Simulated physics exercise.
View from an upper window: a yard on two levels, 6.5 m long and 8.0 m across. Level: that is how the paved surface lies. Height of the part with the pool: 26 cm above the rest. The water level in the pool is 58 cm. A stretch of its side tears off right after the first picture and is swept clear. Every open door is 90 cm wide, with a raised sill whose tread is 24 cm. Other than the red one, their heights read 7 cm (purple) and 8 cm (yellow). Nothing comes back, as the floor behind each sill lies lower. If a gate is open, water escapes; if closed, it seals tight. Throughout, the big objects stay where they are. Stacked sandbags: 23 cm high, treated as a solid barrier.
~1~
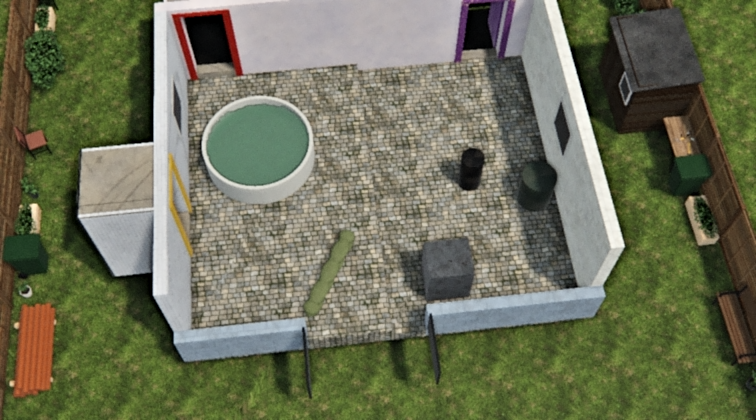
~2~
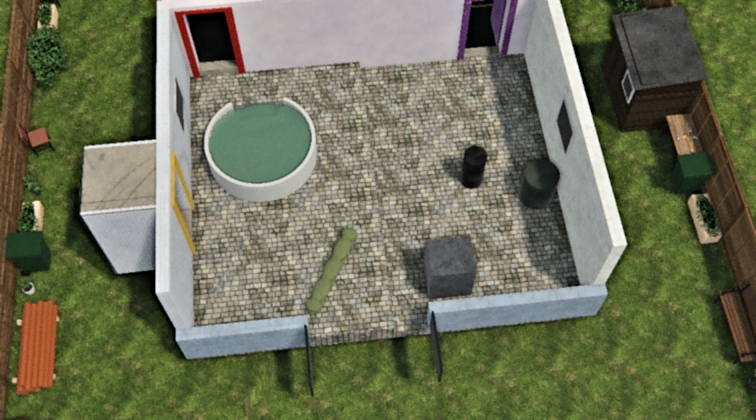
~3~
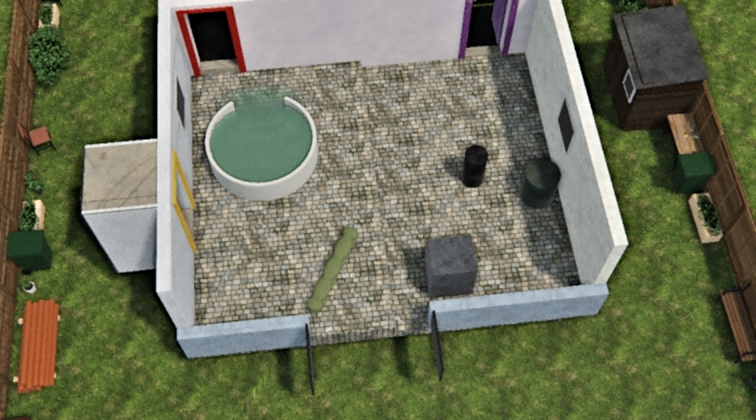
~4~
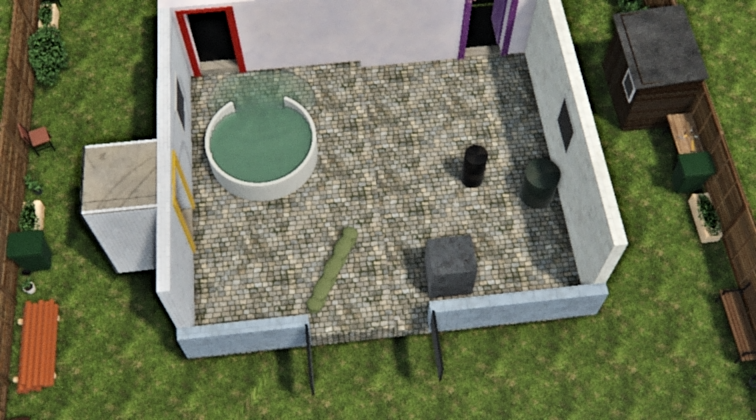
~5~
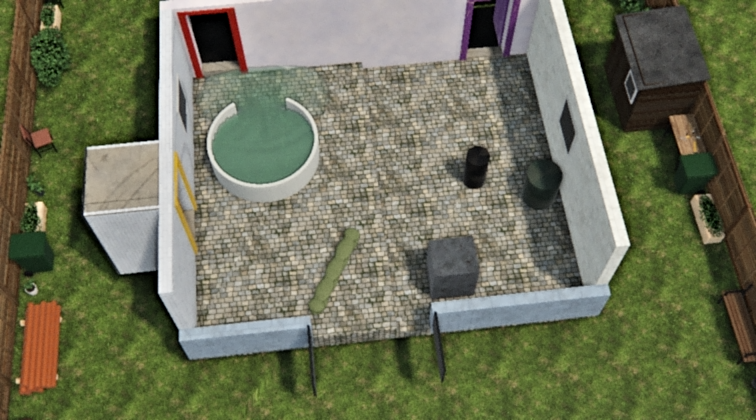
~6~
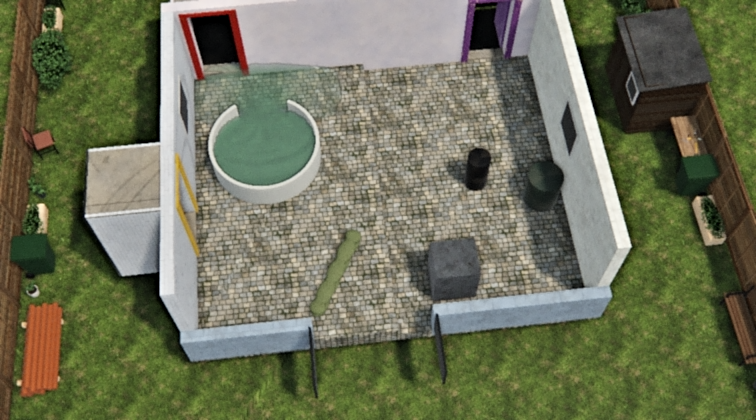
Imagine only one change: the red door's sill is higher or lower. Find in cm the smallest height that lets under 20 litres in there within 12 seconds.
The smallest such height is close to 29 cm.
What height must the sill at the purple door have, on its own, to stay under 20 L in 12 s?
At the purple door it takes roughly 5.0 centimetres.
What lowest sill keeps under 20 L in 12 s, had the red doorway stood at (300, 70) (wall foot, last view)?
Minimum: About 25 cm.
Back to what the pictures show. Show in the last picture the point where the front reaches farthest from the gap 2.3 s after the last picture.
Close to pixel (518, 56).
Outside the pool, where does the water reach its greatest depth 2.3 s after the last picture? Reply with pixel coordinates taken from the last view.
Around pixel (195, 79).
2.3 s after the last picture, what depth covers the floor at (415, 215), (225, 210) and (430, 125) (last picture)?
Depths in order: 0 / 3 / 3 cm.
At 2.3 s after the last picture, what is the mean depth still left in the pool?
Around 25 cm on average.
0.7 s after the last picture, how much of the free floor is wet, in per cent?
The wet part is about 10 per cent.
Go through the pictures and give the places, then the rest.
The pool at (258, 143) is whole and still, 58 cm deep; the red door at (210, 49) is dry, in the first frame.
Water pours out on the far side and has run 0.3 m, to a hidden place; about 8 cm deep outside, 58 cm at the back, in the second frame.
The front is at (231, 93), 0.8 m from the gap on the far side; 1.1 m2 of floor is wet, 58 cm left at the back, in the third frame.
Water pours out on the far side and has run 1.2 m, to (232, 76); about 6 cm deep outside, 58 cm at the back, in the fourth frame.
The gap is on the far side, the front 1.5 m out at (211, 76); the back of the pool holds 58 cm, in the fifth frame.
The front is at (327, 67), 1.7 m from the gap on the far side; 3.7 m2 of floor is wet, 55 cm left at the back; water is at the red door at (217, 50), in the sixth frame.
Then, 0.7 s after the last picture water covers 10 % of the floor, deepest (43 cm) near (202, 79); 28 cm at the red door, 14 litres in over its 18 cm sill.
Then, 2.3 s after the last picture water covers 35 % of the floor, deepest (32 cm) near (195, 79); 28 cm at the red door, 96 litres in over its 18 cm sill.
Then, 11.3 s after the last picture water covers 90 % of the floor, deepest (7 cm) near (227, 127); 7 cm at the red door, 127 litres in over its 18 cm sill.
At the red door as built, the water peaked near 33 cm, 1.1 s after the last picture.
With a sill of 26 cm, 36 litres would have come in within the 12 s; with 35 cm, 3 litres. So under 20 litres takes about 29 cm.
